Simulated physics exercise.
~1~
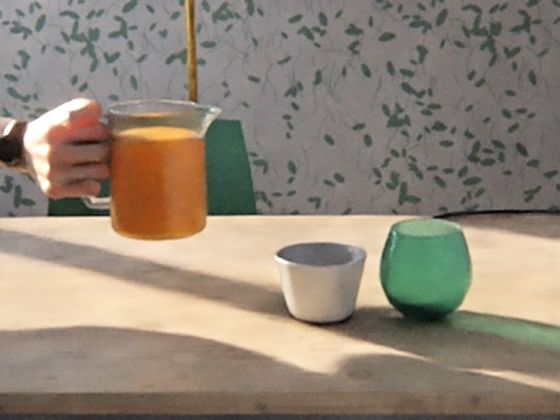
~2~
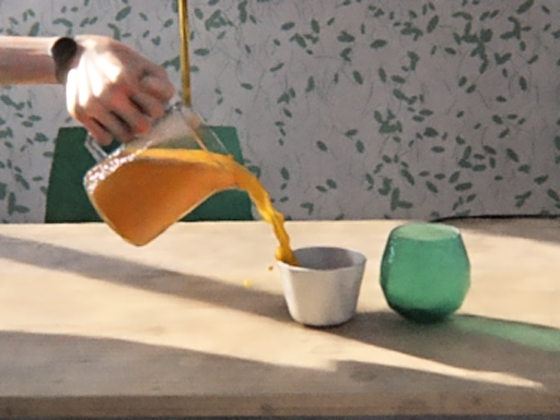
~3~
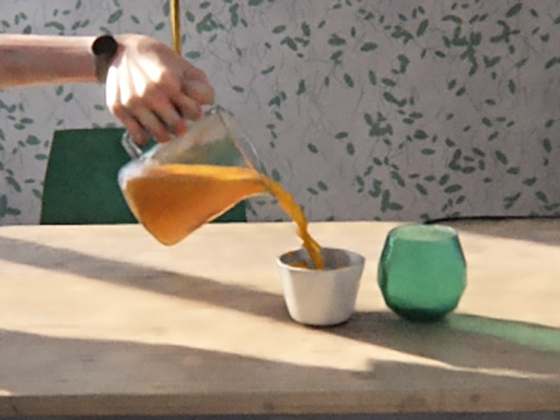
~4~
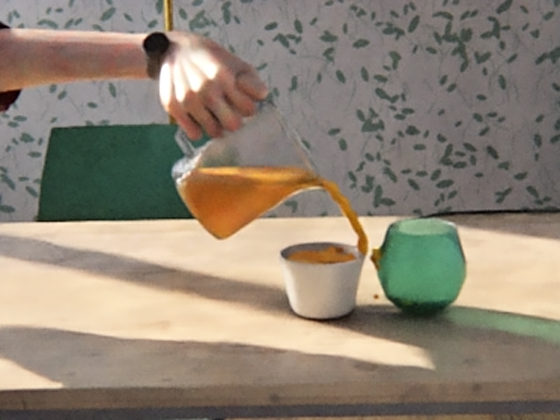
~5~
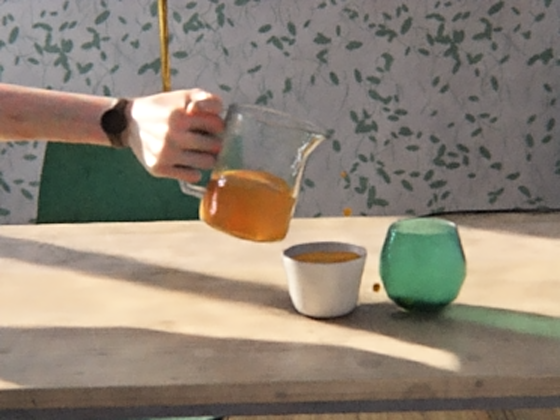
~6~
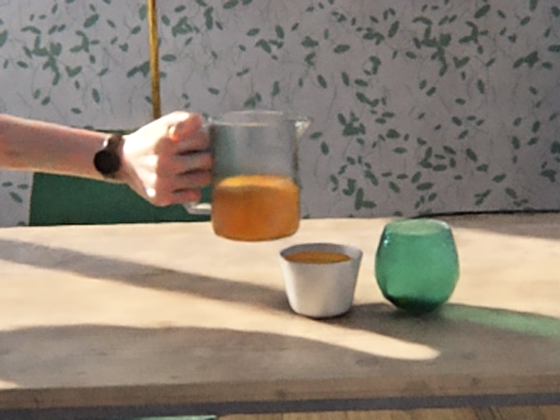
A hand tilted a glass jug of orange juice and poured it into a pale cup on a wooden table, moving rightwards and spilling a little, then brought the jug level, leaving the cup filled, the green glass beside it, and some juice still in the jug.
